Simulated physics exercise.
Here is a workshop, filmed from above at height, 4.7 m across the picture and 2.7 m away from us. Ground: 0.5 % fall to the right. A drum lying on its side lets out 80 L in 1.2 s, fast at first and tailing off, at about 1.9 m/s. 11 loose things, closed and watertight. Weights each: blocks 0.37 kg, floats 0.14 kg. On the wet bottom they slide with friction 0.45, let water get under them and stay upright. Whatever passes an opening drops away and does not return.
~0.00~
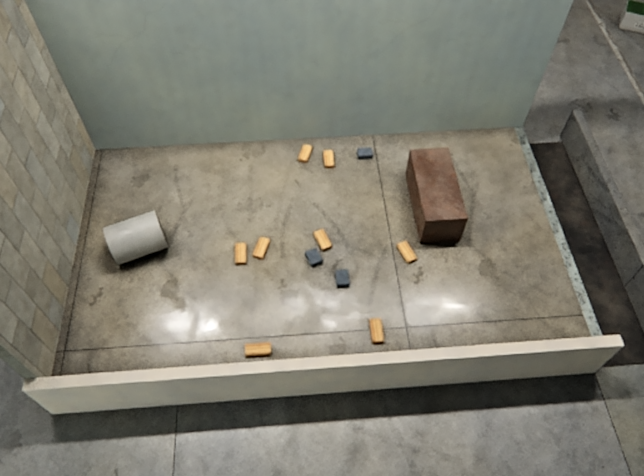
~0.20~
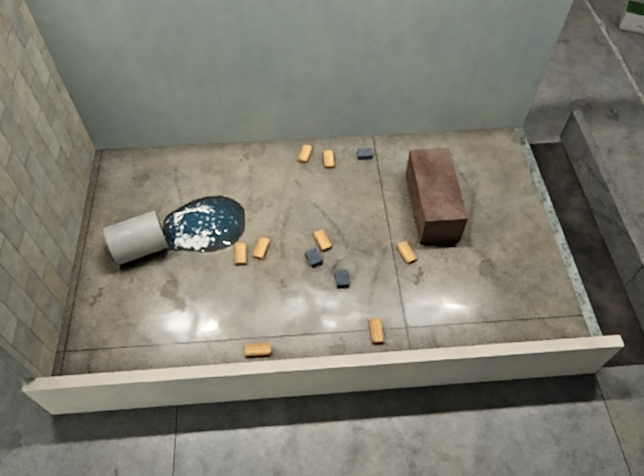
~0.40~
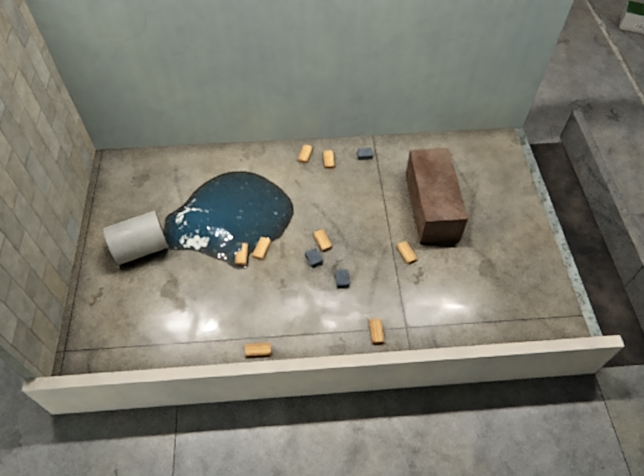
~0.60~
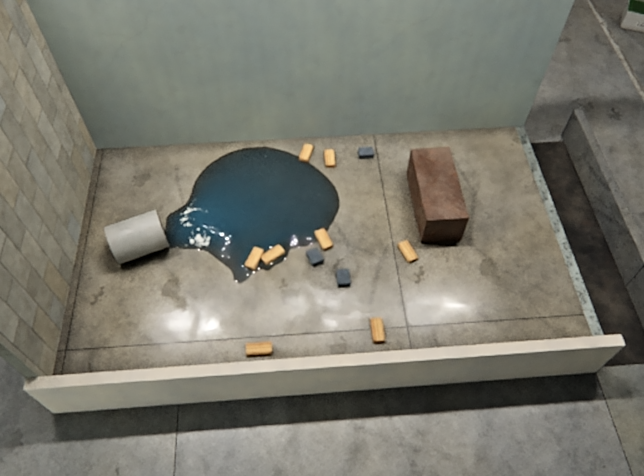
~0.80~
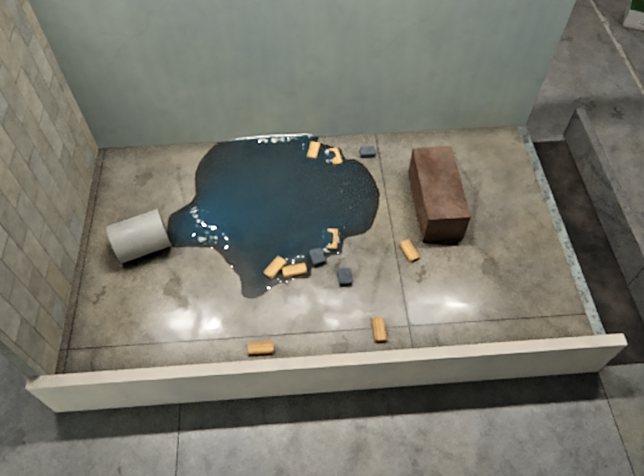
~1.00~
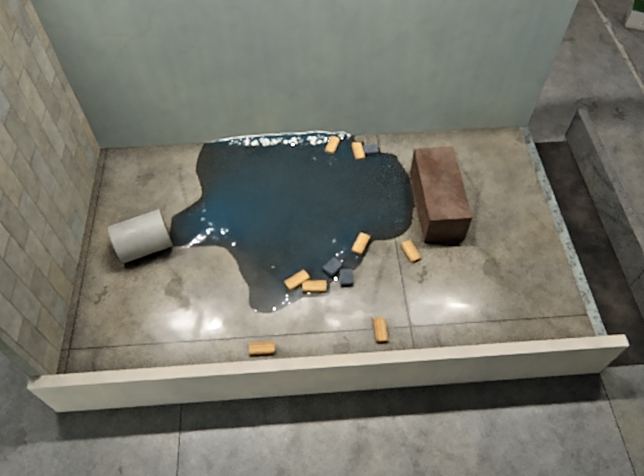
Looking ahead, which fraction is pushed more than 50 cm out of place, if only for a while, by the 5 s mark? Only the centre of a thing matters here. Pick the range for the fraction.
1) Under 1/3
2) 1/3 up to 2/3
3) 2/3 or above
3, 2/3 or above.
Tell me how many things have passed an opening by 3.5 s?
Tally so far: 3.
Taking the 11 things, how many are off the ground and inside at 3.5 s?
At that instant the tally stands at 1.
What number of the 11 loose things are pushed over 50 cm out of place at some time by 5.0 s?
That would be 9 of them.
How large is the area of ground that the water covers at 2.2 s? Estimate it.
Wet area: Approx. 4.0 m2.
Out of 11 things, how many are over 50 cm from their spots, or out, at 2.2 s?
The number by then is 9.
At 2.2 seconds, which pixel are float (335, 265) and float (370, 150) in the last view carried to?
Near (443, 308) and (535, 133).
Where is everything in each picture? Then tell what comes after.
A block at (261, 247), on the bottom; a block at (241, 253), on the bottom; 0.0 m2 under water; 0 of 11 have shifted, in the first frame.
A block at (261, 247), on the bottom; a block at (241, 253) rests on the ground; 0.4 m2 under water; 0 of 11 have shifted, in the second frame.
A block at (262, 247) rests on the ground; a block at (241, 253), on the bottom; 1.0 m2 under water; 0 of 11 have shifted, in the third frame.
A block at (273, 254), on the bottom, 13 cm from its start; a block at (254, 257), on the bottom, 14 cm from its start; water covers 1.8 m2; 2 of 11 have shifted, in the fourth frame.
A block at (294, 269) rests on the ground, 40 cm from its start; a block at (275, 267) rests on the ground, 36 cm from its start; water covers 2.7 m2; 4 of 11 have shifted, in the fifth frame.
A block at (314, 286) rests on the ground, 65 cm from its start; a block at (297, 279), on the bottom, 60 cm from its start; water covers 3.5 m2; 6 of 11 have shifted, in the sixth frame.
After 1.4 s 6 of 11 are over 50 cm from their spots; 4 afloat.
After 2.2 s 9 of 11 are over 50 cm from their spots; 4 afloat.
After 3.5 s 9 of 11 are over 50 cm from their spots; 1 afloat.
After 5.0 s 9 of 11 are over 50 cm from their spots, and 9 have been at some point; 1 afloat.
